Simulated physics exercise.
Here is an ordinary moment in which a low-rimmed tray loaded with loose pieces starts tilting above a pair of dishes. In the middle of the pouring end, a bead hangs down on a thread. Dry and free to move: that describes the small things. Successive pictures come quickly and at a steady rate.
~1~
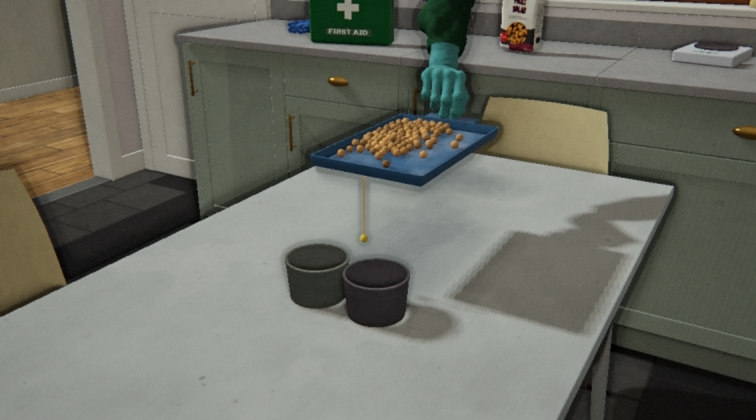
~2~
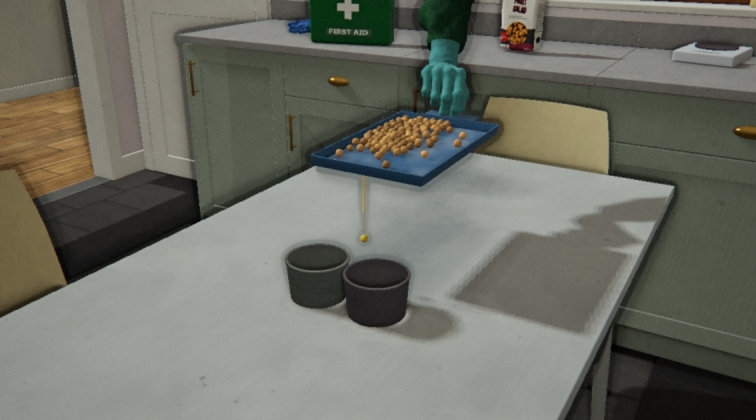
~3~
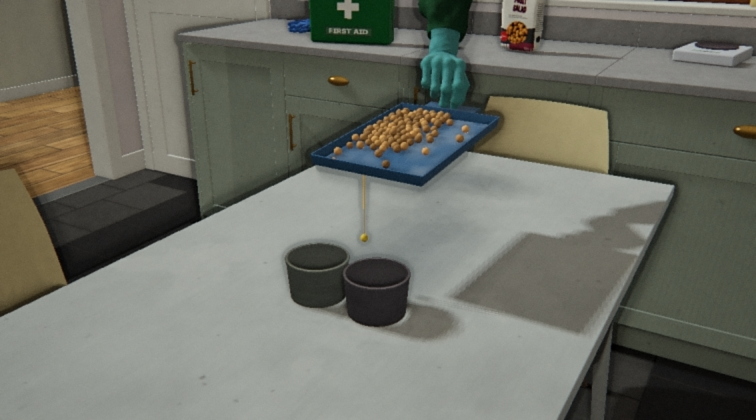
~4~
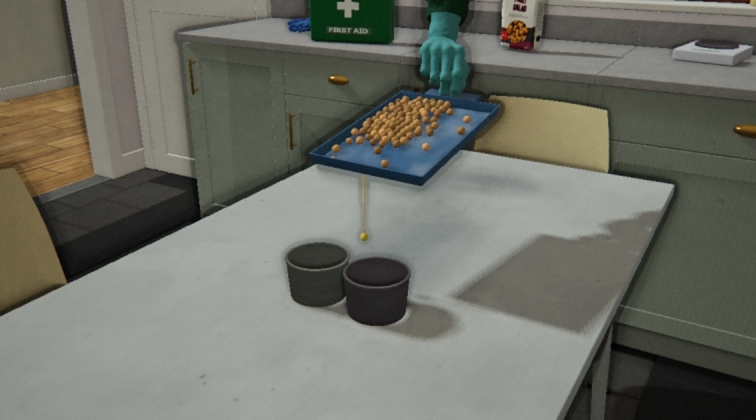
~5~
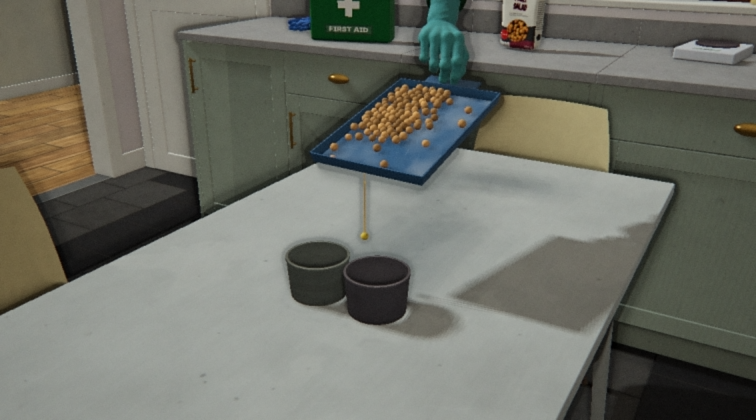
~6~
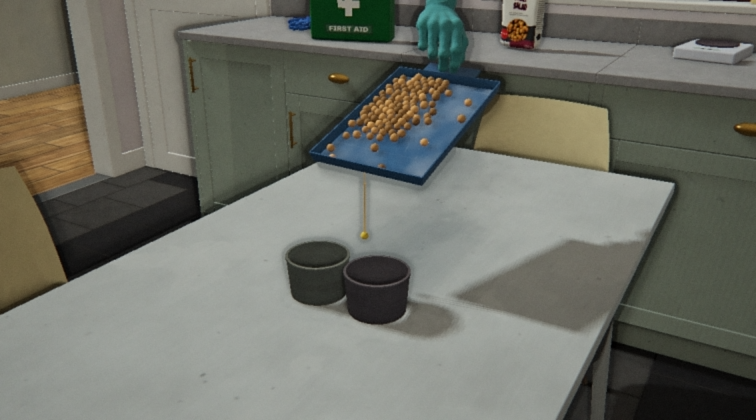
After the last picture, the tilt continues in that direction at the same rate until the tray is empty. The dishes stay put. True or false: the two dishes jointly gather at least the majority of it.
True, they gather the majority.
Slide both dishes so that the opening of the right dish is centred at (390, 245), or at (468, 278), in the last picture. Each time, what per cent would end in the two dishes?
0 %, then 30 %.
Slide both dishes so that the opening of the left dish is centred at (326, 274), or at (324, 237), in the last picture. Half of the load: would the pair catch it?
The first time it's lower than half, the second time lower than half.
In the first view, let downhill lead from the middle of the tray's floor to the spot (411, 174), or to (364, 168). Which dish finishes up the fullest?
The first try favours the right of the two, the second the left of the two.
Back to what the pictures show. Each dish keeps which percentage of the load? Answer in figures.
The left dish keeps near 30 in a hundred, the right dish near 50 in a hundred.
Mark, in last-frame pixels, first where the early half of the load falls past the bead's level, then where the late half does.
I'd say close to (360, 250) at first and close to (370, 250) later on.
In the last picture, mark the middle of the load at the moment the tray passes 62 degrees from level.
Somewhere around pixel (375, 164) in the last picture.
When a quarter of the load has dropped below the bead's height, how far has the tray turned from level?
Angle: Close to 70°.
Soon, tray tipped steeply; most on the tray; a small part in the right dish; a small part in the left dish; a small part outside both; a small part in the air.
A while on, tray tipped past a quarter turn; a small part on the tray; about a third in the right dish; about a quarter in the left dish; about a quarter outside both; a small part in the air.
Towards the end, tray tipped past a quarter turn; about half in the right dish; about a third in the left dish; about a quarter outside both.
Finally, tray tipped past a quarter turn; about half in the right dish; about a third in the left dish; about a quarter outside both.
